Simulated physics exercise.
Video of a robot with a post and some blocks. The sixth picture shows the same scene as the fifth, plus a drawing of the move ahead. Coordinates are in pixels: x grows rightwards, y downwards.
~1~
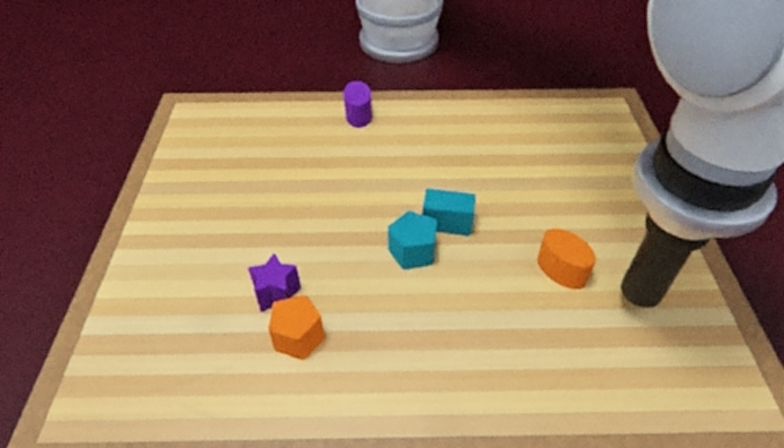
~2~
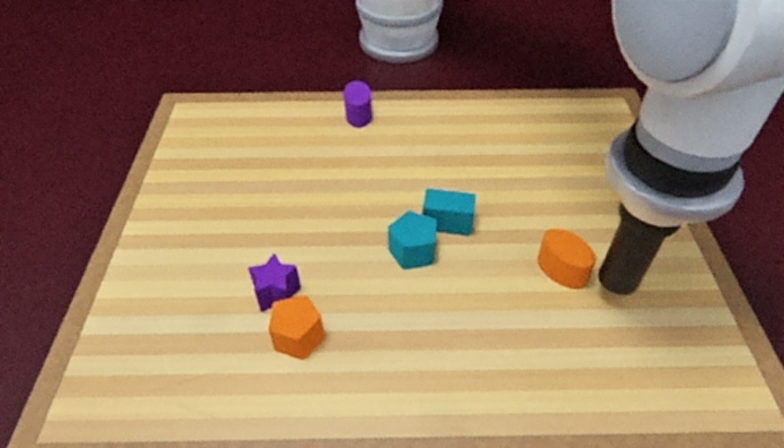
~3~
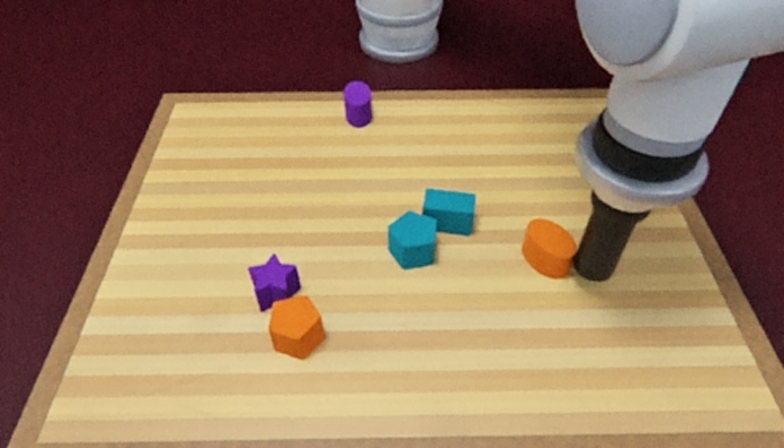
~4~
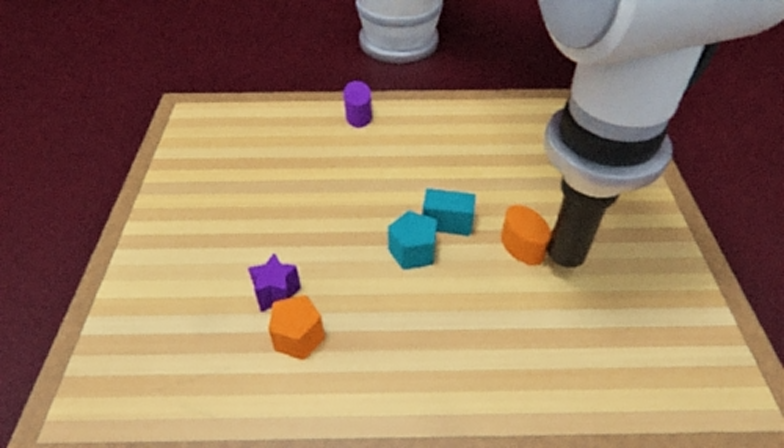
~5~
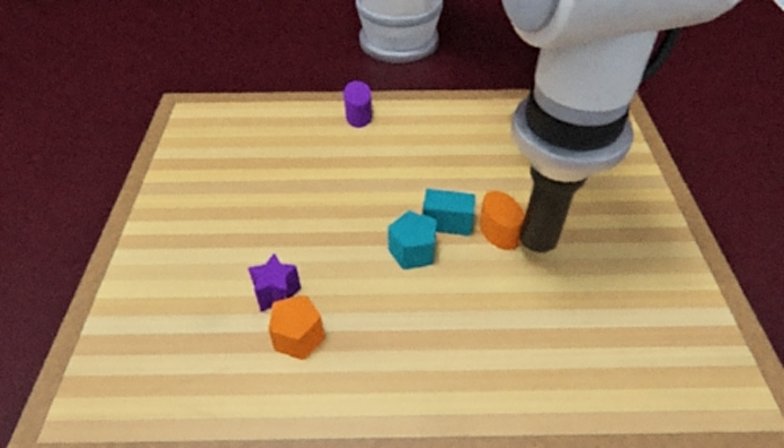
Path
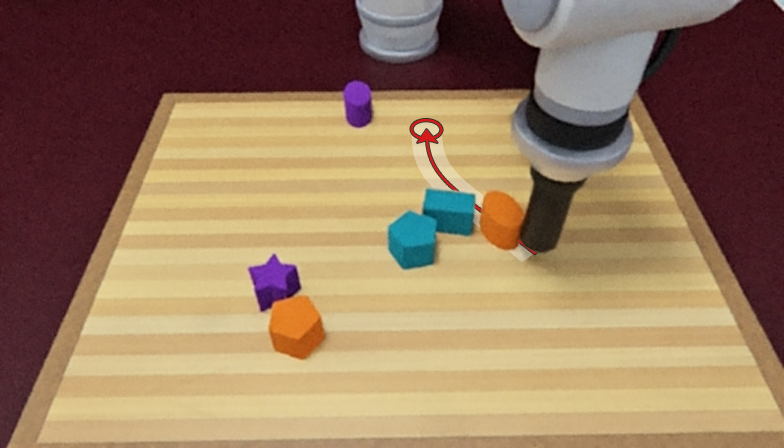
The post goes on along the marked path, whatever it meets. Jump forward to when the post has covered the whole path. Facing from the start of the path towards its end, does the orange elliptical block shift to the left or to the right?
Slides right.
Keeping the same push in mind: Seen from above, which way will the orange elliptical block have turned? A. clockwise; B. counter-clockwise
It's A.
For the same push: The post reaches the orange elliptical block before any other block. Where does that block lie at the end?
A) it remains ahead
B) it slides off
The correct letter is A.
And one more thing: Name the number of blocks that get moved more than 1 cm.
Two blocks, no more.
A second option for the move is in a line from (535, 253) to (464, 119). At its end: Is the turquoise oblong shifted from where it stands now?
Answer: Yes.
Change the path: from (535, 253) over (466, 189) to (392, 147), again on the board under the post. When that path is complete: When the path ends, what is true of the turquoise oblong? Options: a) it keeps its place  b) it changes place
b - it changes place.
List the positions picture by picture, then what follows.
In the first frame, post's lower end at (641, 291); turquoise five-sided block at (414, 228); turquoise oblong at (450, 200); orange elliptical block at (570, 246).
In the second frame, post at (618, 279); blocks still.
In the third frame, post at (593, 267); orange elliptical block at (552, 236).
In the fourth frame, post at (567, 253); orange elliptical block at (528, 223).
In the fifth frame, post at (539, 239); turquoise five-sided block at (414, 228); turquoise oblong at (450, 200); orange elliptical block at (504, 208).
Drawn move, from (535, 253) by way of (480, 210) and (437, 170) to (426, 129).
On the path given first. One third of the way, post at (482, 195); turquoise oblong at (434, 193), turned 45° anticlockwise; orange elliptical block at (458, 164), turned 25° clockwise.
Two thirds of the way, post at (438, 156); turquoise oblong at (434, 193), turned 45° anticlockwise; orange elliptical block at (429, 125), turned 60° clockwise.
At the end, post at (427, 115); turquoise five-sided block still; turquoise oblong at (434, 193), turned 45° anticlockwise; orange elliptical block at (426, 88), turned 85° clockwise.
